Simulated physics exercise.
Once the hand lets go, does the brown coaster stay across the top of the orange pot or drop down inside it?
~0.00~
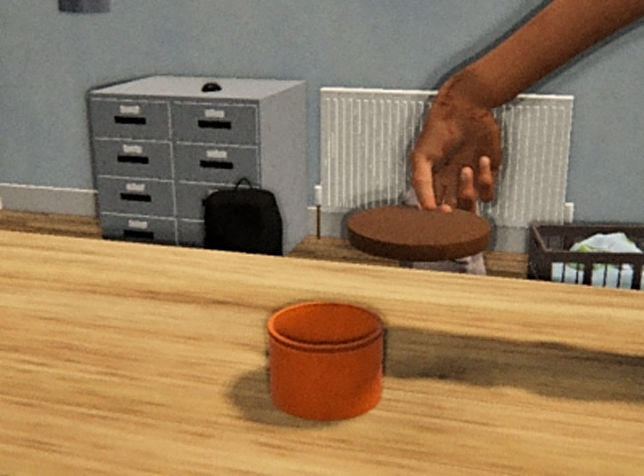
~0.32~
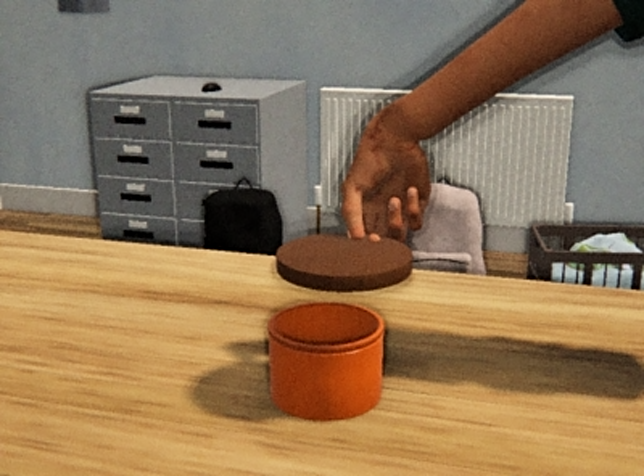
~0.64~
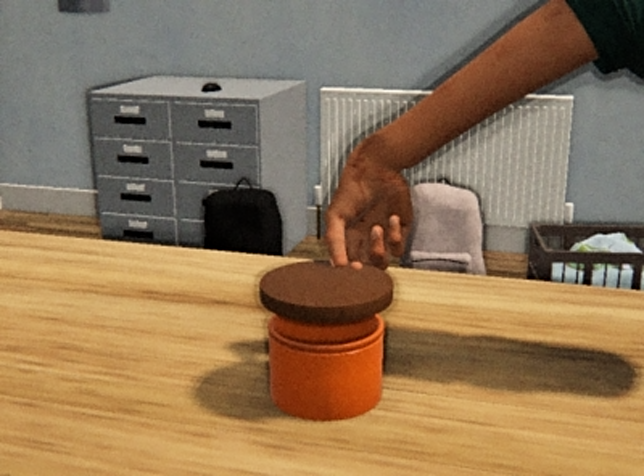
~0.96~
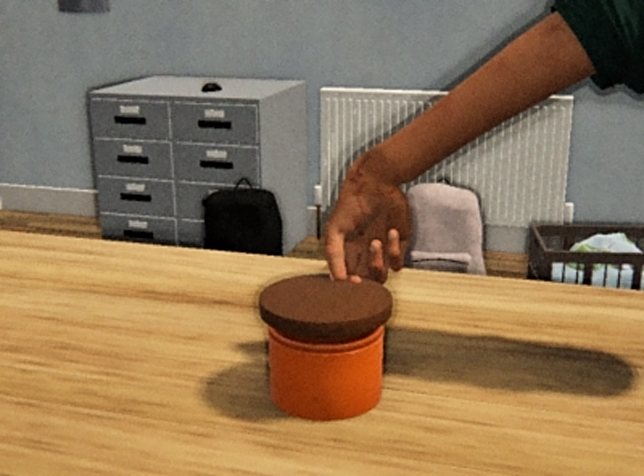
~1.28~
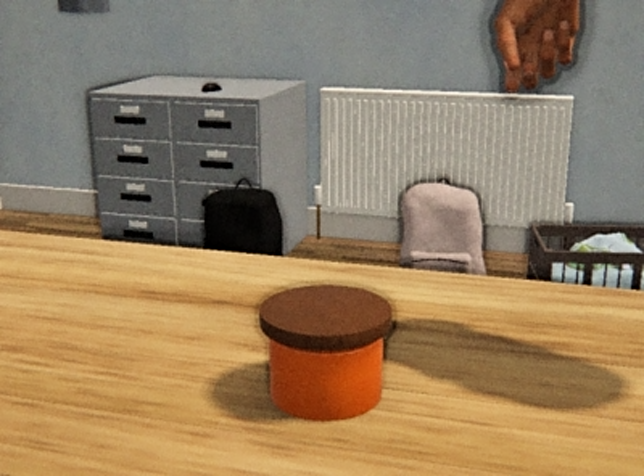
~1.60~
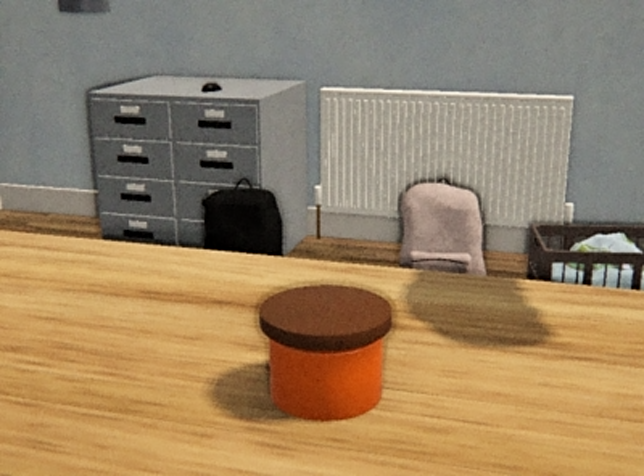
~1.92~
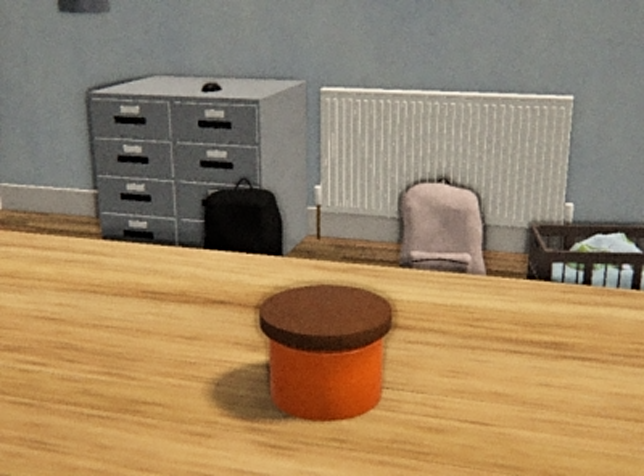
The brown coaster stays on top, resting on the rim of the orange pot and covering its opening.
